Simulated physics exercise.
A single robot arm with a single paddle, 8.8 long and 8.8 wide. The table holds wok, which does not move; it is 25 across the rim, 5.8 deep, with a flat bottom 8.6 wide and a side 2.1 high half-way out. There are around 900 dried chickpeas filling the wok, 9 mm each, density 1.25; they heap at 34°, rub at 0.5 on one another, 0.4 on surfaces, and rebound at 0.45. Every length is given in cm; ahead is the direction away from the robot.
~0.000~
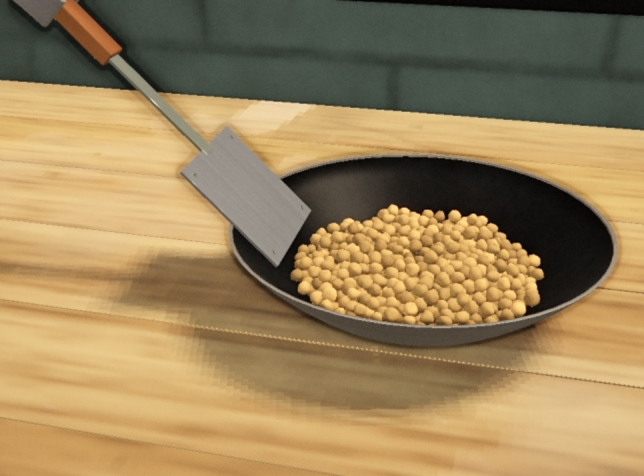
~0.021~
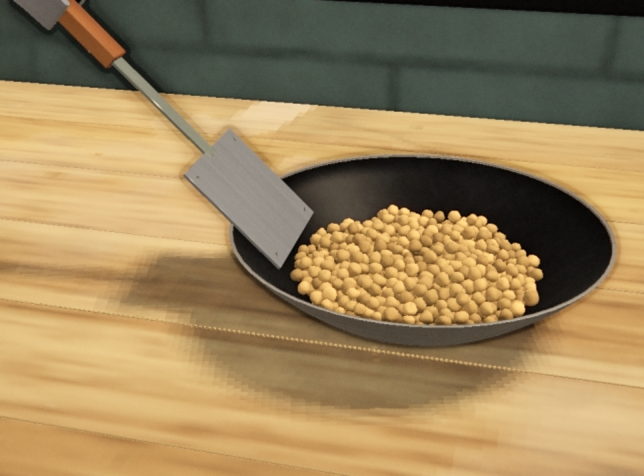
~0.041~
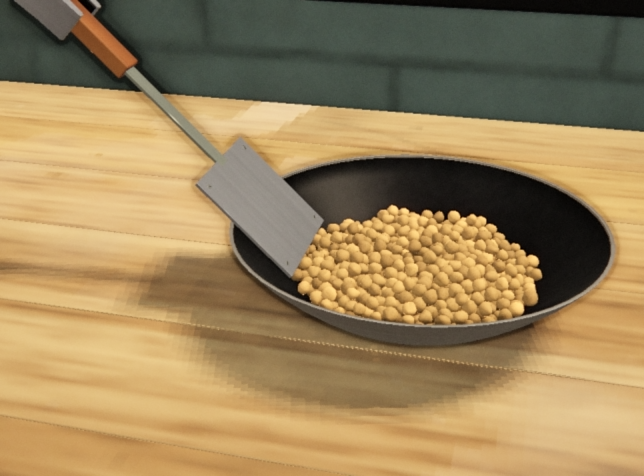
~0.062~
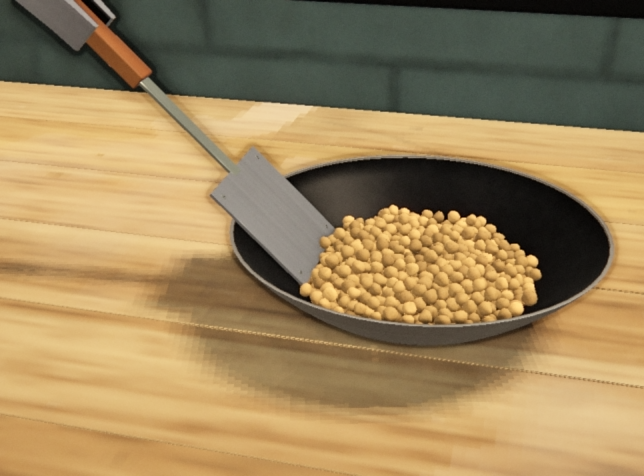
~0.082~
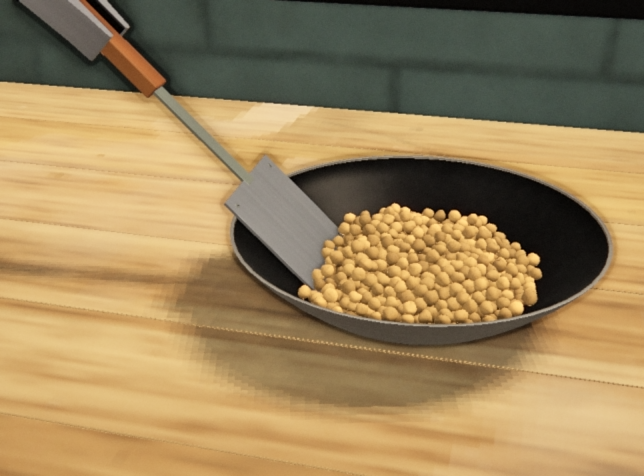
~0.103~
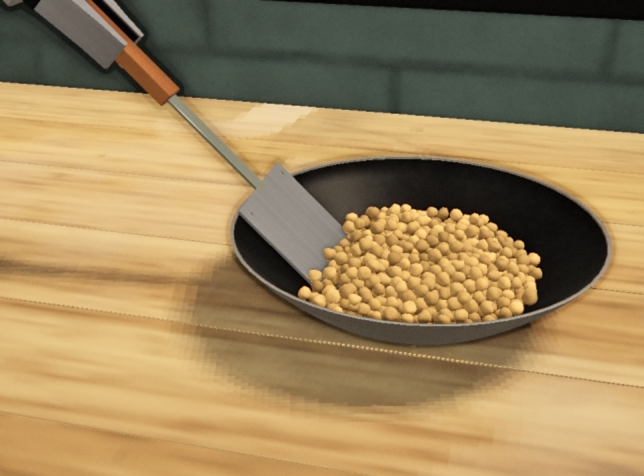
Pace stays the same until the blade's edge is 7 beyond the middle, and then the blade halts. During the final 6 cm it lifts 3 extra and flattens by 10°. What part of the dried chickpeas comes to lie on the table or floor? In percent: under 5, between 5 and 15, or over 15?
Between 5 and 15 percent.
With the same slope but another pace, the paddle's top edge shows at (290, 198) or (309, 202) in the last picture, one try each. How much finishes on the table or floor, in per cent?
Try one roughly 30 per cent; try two roughly 35 per cent.
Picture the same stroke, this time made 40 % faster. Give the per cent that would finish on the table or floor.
Roughly 20 in a hundred.
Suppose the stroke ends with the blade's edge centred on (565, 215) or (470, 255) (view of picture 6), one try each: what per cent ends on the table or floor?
Some 35 and 0 per cent.
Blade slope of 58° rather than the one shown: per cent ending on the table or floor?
In that case, around 10 percent would end up on the table or floor.
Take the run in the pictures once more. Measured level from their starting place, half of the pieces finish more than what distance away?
It comes out at about 5 cm.
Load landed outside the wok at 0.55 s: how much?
That would be near 6 per cent, give or take.
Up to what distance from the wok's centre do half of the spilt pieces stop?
18 cm or so.
After 0.20 s, sloping 44°, highest piece 5 above the table; 900 in the wok.
After 0.30 s, sloping 39°, highest piece 7 above the table; 900 in the wok.
After 0.55 s, sloping 34°, highest piece 8 above the table; 824 in the wok, 58 on the table or floor, 18 on the blade or in flight.
After 1.60 s, sloping 34°, highest piece 7 above the table; 821 in the wok, 79 on the table or floor.
At rest, 821 in the wok, 79 on the table or floor. That is 9 % on the table or floor.
